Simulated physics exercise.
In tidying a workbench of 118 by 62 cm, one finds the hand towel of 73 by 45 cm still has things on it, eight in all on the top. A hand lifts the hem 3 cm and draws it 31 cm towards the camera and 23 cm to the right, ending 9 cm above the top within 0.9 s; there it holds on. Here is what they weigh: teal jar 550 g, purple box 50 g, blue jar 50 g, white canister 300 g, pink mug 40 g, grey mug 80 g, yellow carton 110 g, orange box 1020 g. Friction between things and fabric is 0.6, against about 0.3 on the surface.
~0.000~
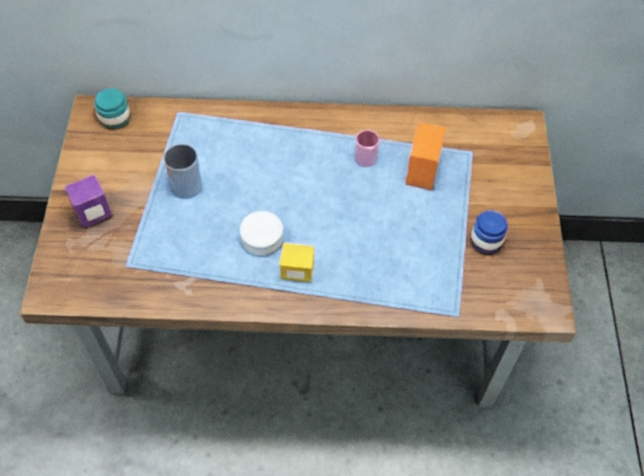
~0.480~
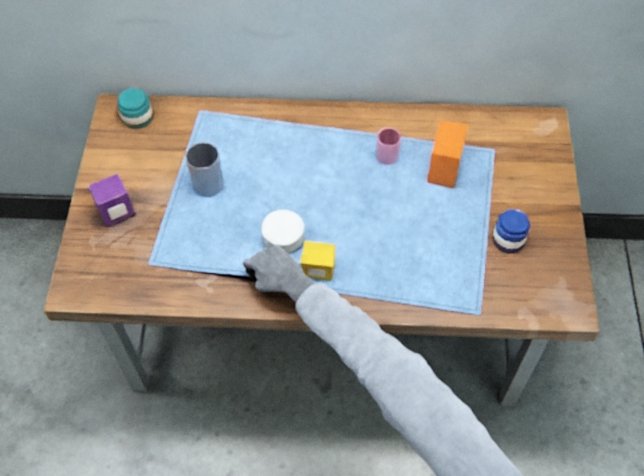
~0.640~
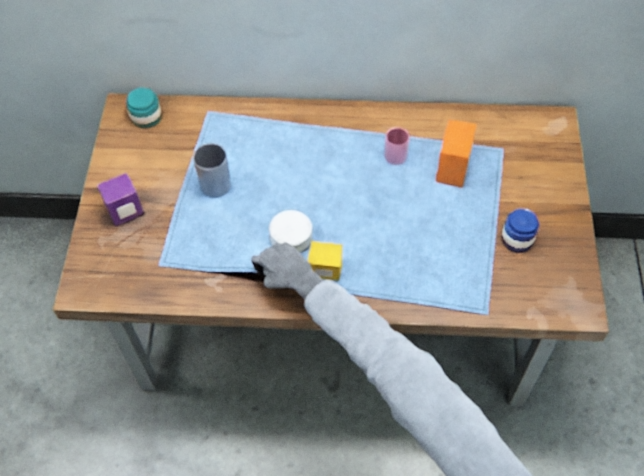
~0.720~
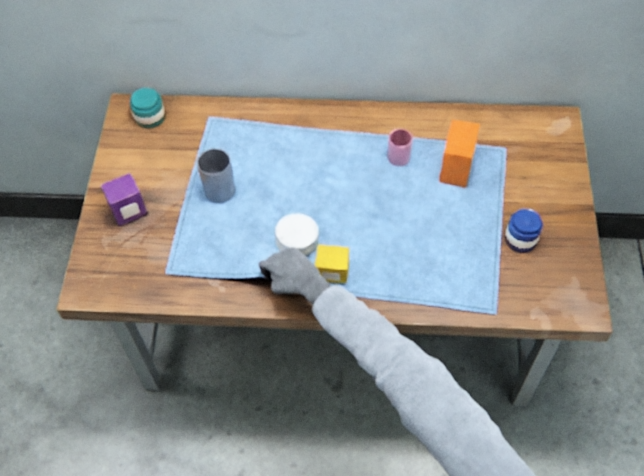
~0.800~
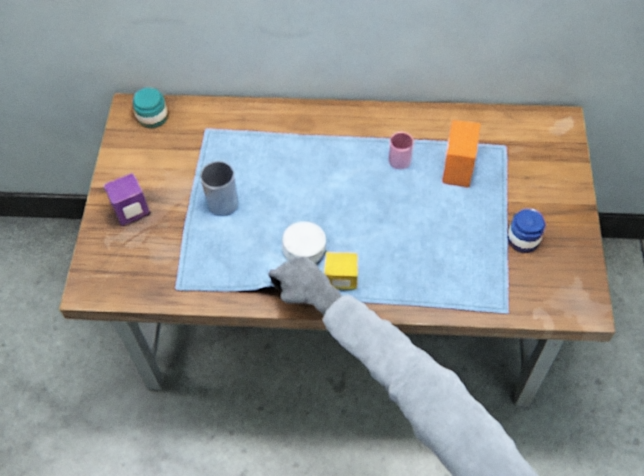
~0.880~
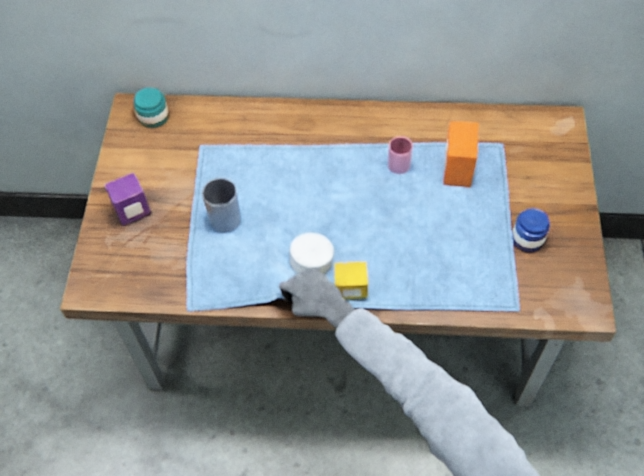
On a wooden workbench, a grey-gloved hand gripped the near edge of a blue cloth and pulled it forward and slightly right, carrying the grey mug, white canister and yellow box along with it.
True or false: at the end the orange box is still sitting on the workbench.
True.
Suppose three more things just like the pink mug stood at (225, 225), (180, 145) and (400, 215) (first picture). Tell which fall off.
Going through the three spots as listed: Ends up off the top, ends up off the top and holds its spot.
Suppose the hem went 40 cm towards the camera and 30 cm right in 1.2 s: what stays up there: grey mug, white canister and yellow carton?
So the grey mug comes down, the white canister comes down, and the yellow carton comes down.
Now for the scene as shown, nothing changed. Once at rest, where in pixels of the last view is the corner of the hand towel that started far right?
(428, 189) or thereabouts.
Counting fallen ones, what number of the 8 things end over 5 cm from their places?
My count is 5.
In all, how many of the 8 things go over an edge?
1 in all.
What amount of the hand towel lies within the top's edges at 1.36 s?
About 60 per cent.
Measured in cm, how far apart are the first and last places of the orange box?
Net displacement - orange box 20 cm.
At 1.0 s, 90 % of the hand towel is still over the top; orange box 2 cm off its start, grey mug 22 cm off its start, white canister 16 cm off its start.
At 1.2 s, 75 % of the hand towel is still over the top; orange box 7 cm off its start, grey mug 36 cm off its start, white canister 26 cm off its start.
At 1.4 s, 60 % of the hand towel is still over the top; orange box 14 cm off its start at (435, 179), grey mug 48 cm off its start at (267, 372), white canister 34 cm off its start at (368, 354).
At 1.5 s, 40 % of the hand towel is still over the top; orange box 19 cm off its start, grey mug over the edge, white canister 39 cm off its start.
At 3.1 s, 35 % of the hand towel is still over the top; orange box 22 cm off its start at (424, 208), grey mug over the edge, white canister on its side, 36 cm off its start at (372, 376), pink mug 34 cm off its start at (377, 258).
